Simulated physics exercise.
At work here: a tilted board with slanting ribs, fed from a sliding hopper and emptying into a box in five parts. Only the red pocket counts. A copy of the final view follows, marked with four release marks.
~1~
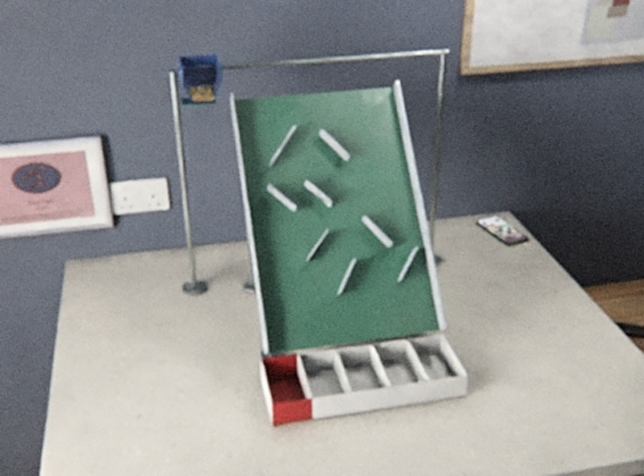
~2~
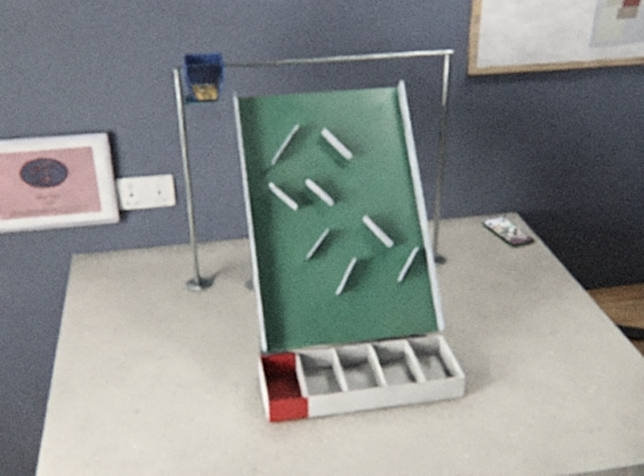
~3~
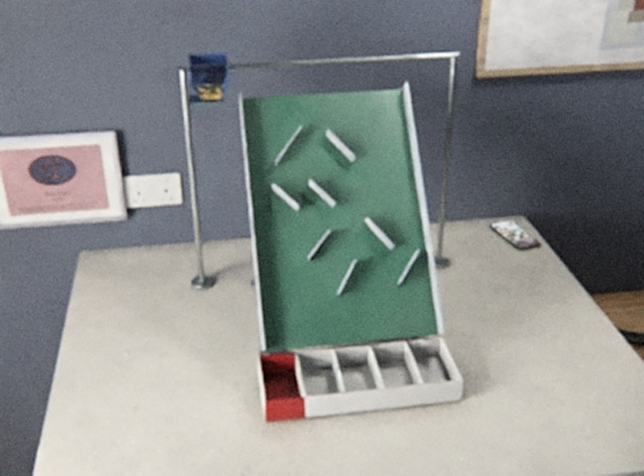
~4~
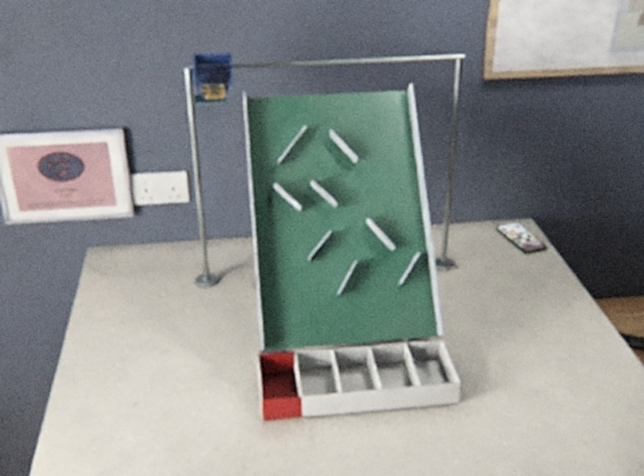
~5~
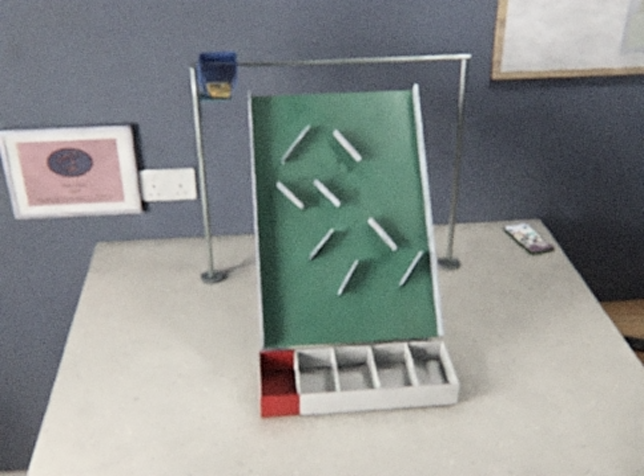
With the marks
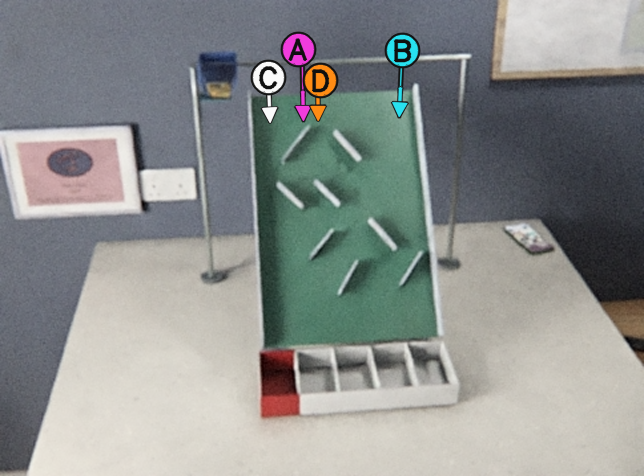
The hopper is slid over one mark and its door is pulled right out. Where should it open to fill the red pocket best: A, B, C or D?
The answer is mark C.
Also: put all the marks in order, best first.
Best to worst: C, A, D, B.
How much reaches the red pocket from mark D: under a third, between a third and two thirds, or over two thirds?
Mark D gives under a third.
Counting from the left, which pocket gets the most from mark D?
It is the fourth one.
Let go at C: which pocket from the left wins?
It is the first one.
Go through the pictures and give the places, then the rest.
In the first frame, hopper near (202, 93), puffed corn balls, door shut.
In the second frame, ribs (273, 161) to (298, 125), (324, 128) to (352, 156), (270, 183) to (297, 206).
In the third frame, ribs (310, 180) to (335, 203), (309, 257) to (329, 230), (367, 217) to (394, 246).
In the fourth frame, ribs (339, 294) to (356, 261), (401, 282) to (420, 252).
In the fifth frame, red pocket near (280, 405), number 1 of 5 from the left.
On the marked copy, mark A meets the board at (303, 115); mark B meets the board at (399, 111); mark C meets the board at (269, 117); mark D meets the board at (318, 115).
With A, close to two thirds in the red pocket, close to a quarter in other pockets, a small share outside the box.
With B, none at all in the red pocket, the whole lot in other pockets.
With C, all but a few in the red pocket, a small share outside the box.
With D, a small share in the red pocket, the bulk in other pockets, a small share outside the box.
